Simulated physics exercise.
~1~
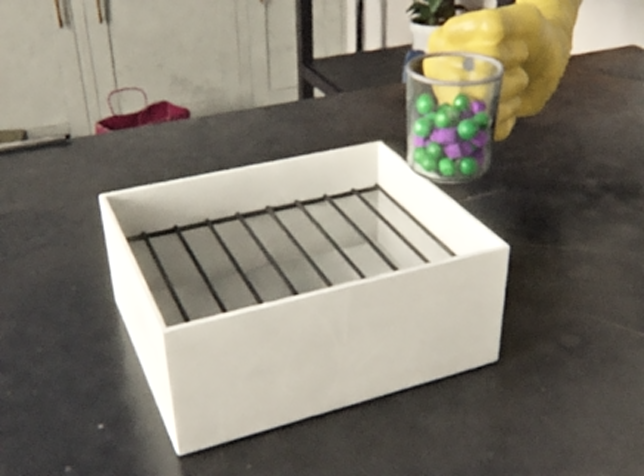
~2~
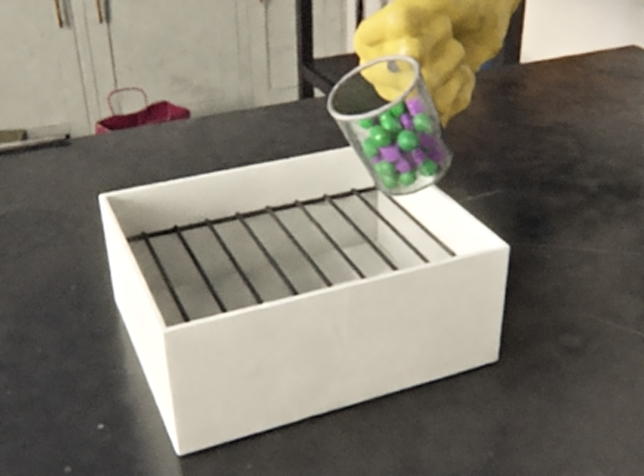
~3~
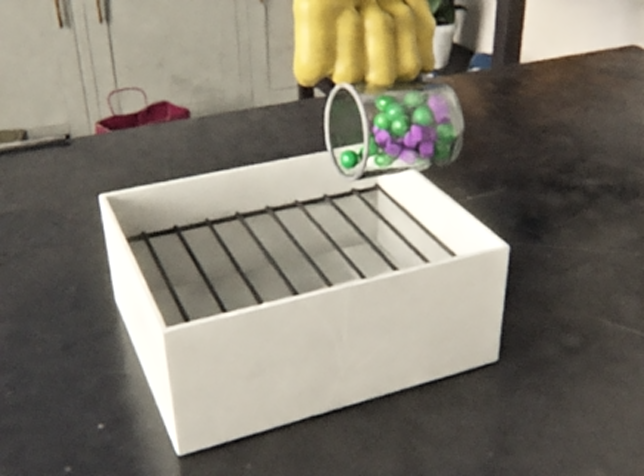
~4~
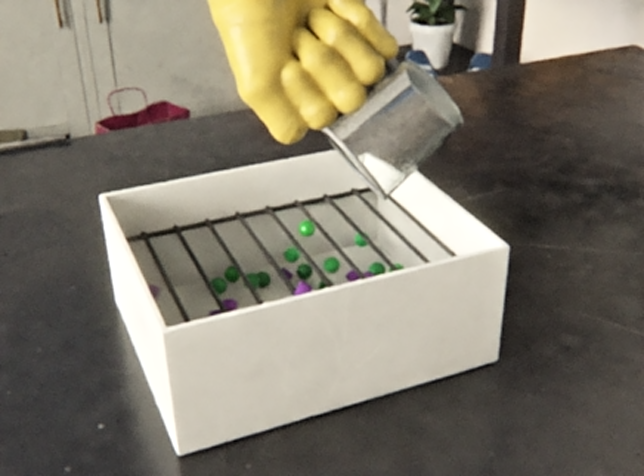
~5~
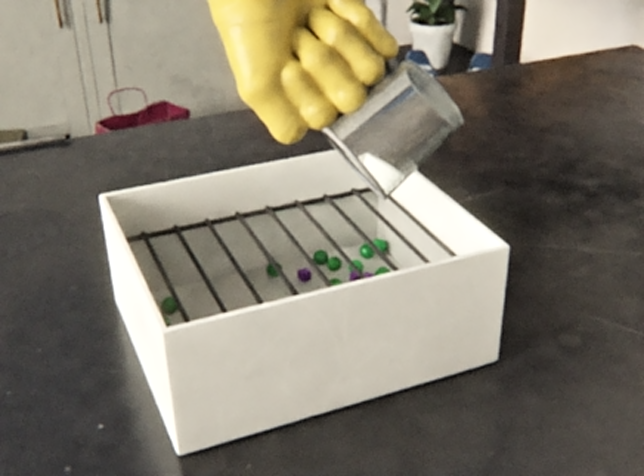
On a dark tabletop, a white open box holds a rack of thin black wires, while a yellow-gloved hand grips a clear cup filled with small green and purple pieces above its far right corner. The hand moves the cup left over the box and begins to lean it. The cup then tips onto its side, with the pieces gathering along its wall. It turns upside down, and the pieces spill and scatter across the box. Both colours drop through the gaps, ending under the rack as the hand still holds the emptied cup overhead.
